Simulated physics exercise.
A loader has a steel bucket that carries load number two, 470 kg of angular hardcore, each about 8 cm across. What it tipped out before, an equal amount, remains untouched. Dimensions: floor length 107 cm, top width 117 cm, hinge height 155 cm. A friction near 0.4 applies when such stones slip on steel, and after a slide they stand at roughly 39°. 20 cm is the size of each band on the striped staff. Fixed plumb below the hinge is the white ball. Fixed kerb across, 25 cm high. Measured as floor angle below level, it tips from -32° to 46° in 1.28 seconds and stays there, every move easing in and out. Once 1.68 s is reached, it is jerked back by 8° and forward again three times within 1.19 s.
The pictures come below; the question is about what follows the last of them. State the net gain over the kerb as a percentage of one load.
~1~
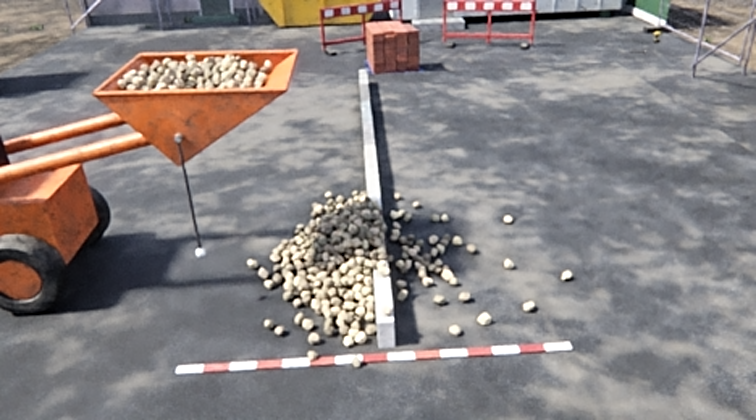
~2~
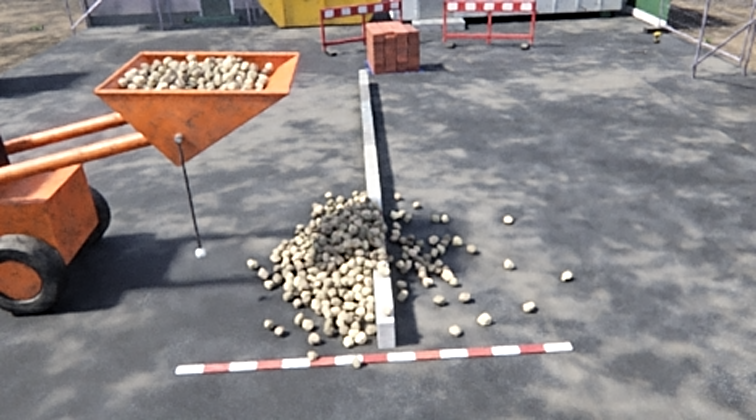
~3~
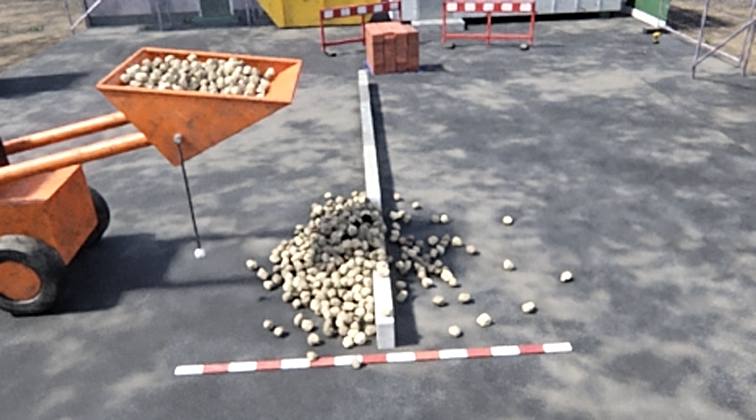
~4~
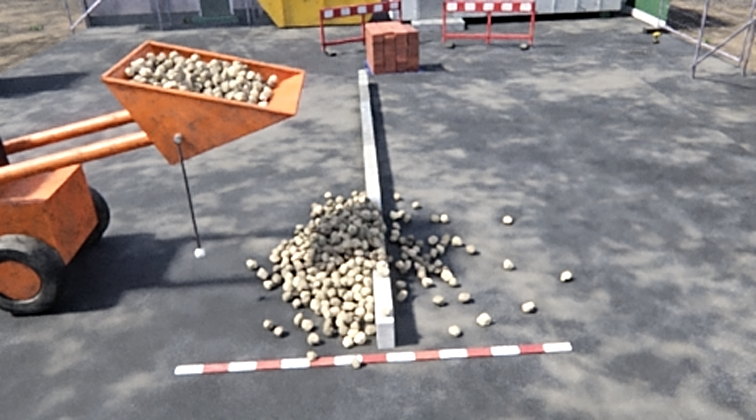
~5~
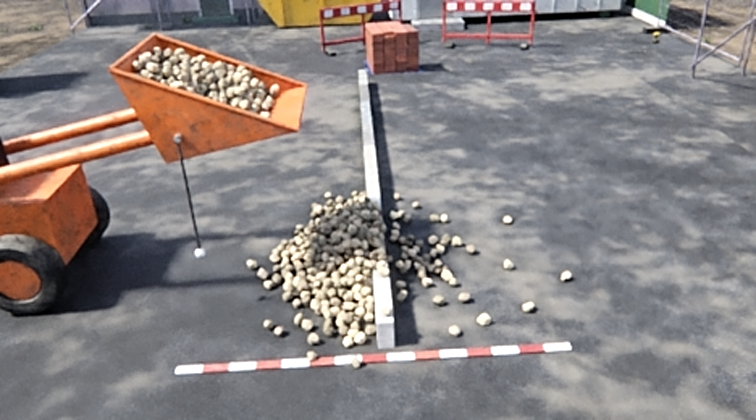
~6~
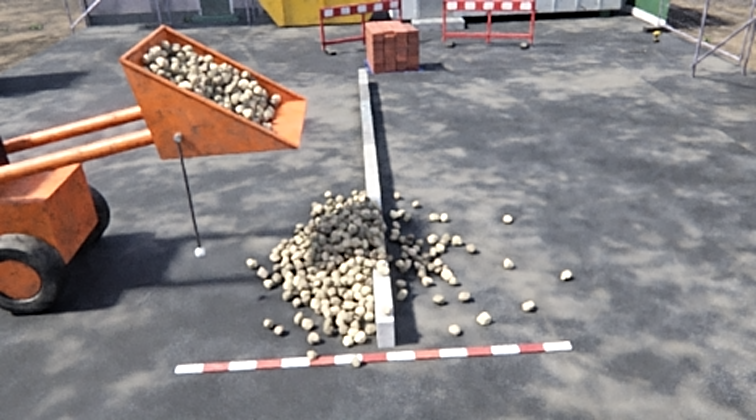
2 %.
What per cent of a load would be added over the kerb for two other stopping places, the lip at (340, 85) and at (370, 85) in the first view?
I'd say close to 35 per cent for one and close to 75 per cent for the other, in that order.
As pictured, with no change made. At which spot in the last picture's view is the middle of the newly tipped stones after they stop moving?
Centre at roughly (311, 243).
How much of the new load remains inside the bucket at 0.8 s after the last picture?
55 %.
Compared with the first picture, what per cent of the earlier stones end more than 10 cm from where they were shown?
About 0 %.
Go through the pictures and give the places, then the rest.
Lip at (287, 90), floor tilted -32°, highest stones at (184, 68). The earlier load is highest near (364, 232), 39 cm above ground level, 91 % on this side of the kerb, 9 % over the kerb, in the first picture.
The bucket is at -30°, its lip at (288, 93); the top of the load is at (179, 67), in the second picture.
The bucket is at -26°, its lip at (291, 102); the top of the load is at (166, 67), in the third picture.
Lip at (295, 114), floor tilted -20°, highest stones at (162, 62), in the fourth picture.
Lip at (298, 130), floor tilted -11°, highest stones at (160, 58), in the fifth picture.
Lip at (298, 147), floor tilted -2°, highest stones at (166, 52), in the sixth picture.
Then, 0.4 s after the last picture the floor is at 34°; in per cent of one load, 100 in the bucket, 91 on this side of the kerb, 9 over the kerb; the foremost stones are at (494, 258).
Then, 0.8 s after the last picture the floor is at 46°; in per cent of one load, 56 in the bucket, 135 on this side of the kerb, 9 over the kerb; the foremost stones are at (494, 258).
Then, 2.8 s after the last picture the floor is at 46°; in per cent of one load, 0 in the bucket, 190 on this side of the kerb, 10 over the kerb; the foremost stones are at (502, 266).
Then, 5.6 s after the last picture the floor is at 46°; in per cent of one load, 0 in the bucket, 190 on this side of the kerb, 10 over the kerb; the foremost stones are at (502, 266). Net gain over the kerb, 2.
